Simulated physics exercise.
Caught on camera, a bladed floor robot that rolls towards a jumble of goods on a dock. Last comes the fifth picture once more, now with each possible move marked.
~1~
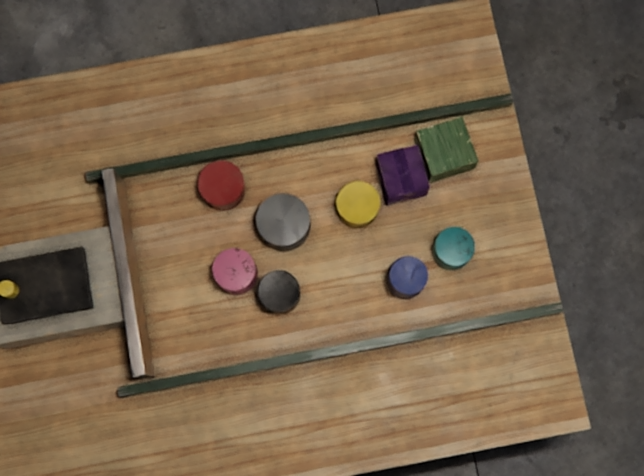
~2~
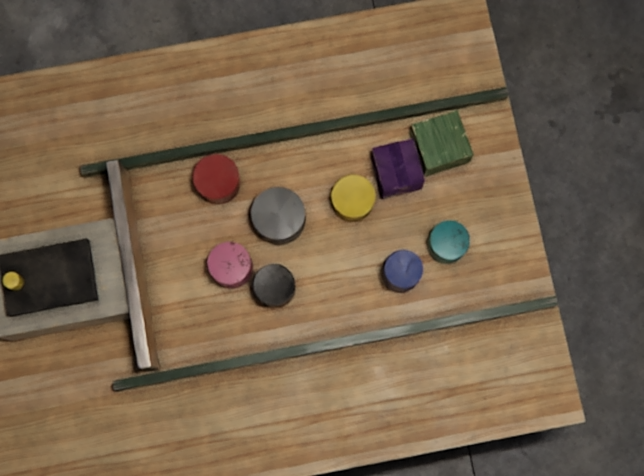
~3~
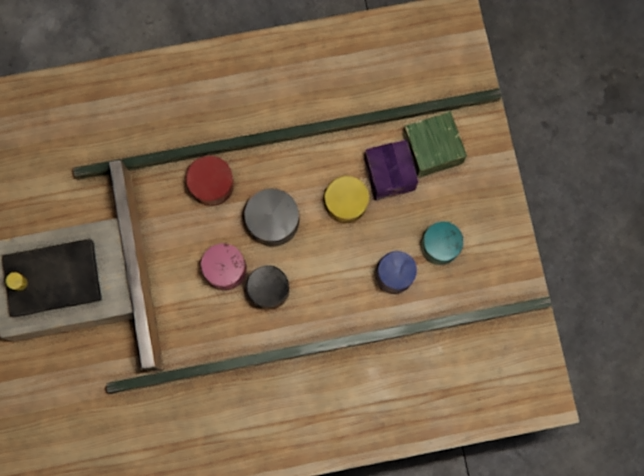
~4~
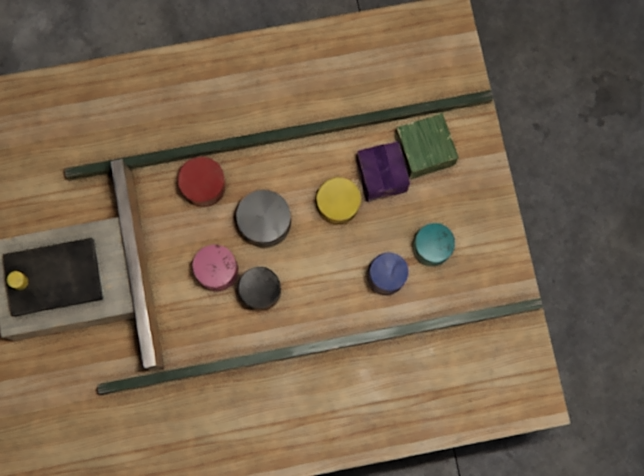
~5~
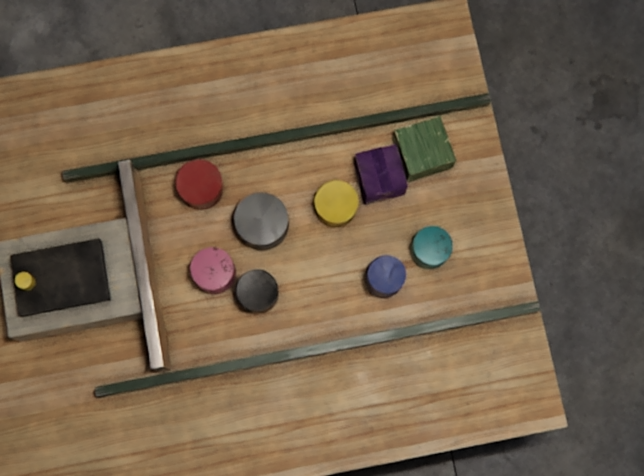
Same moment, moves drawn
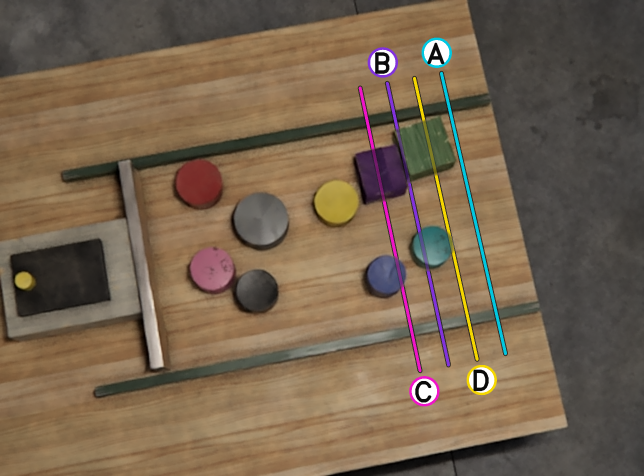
A low grey robot with a dark top, a yellow knob and a wide upright blade sits at the left of a wooden dock, seen from high above. Between two green rails lie red, grey, pink, black, yellow, blue and turquoise canisters, with purple and green boxes at upper right. The robot creeps rightward towards the untouched goods as the view drifts slightly, shifting the dock left.
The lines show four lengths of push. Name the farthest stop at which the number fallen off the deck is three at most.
D.
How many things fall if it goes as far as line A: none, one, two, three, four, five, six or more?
In all, five.
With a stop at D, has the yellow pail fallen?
No.
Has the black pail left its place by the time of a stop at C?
By then, yes.
On the marked copy, A at (473, 210); B at (417, 220); C at (389, 225); D at (445, 215).
Following D. Soon after the start, robot (180, 255); red pail (269, 168); black pail (292, 302).
Later, robot (292, 234); green crate (453, 142); turquoise canister (467, 258).
In the end, robot (375, 218); turquoise canister over the edge; purple box over the edge; two fallen.
As for the rest, A drops five; B is within the limit but short; C is within the limit but short.
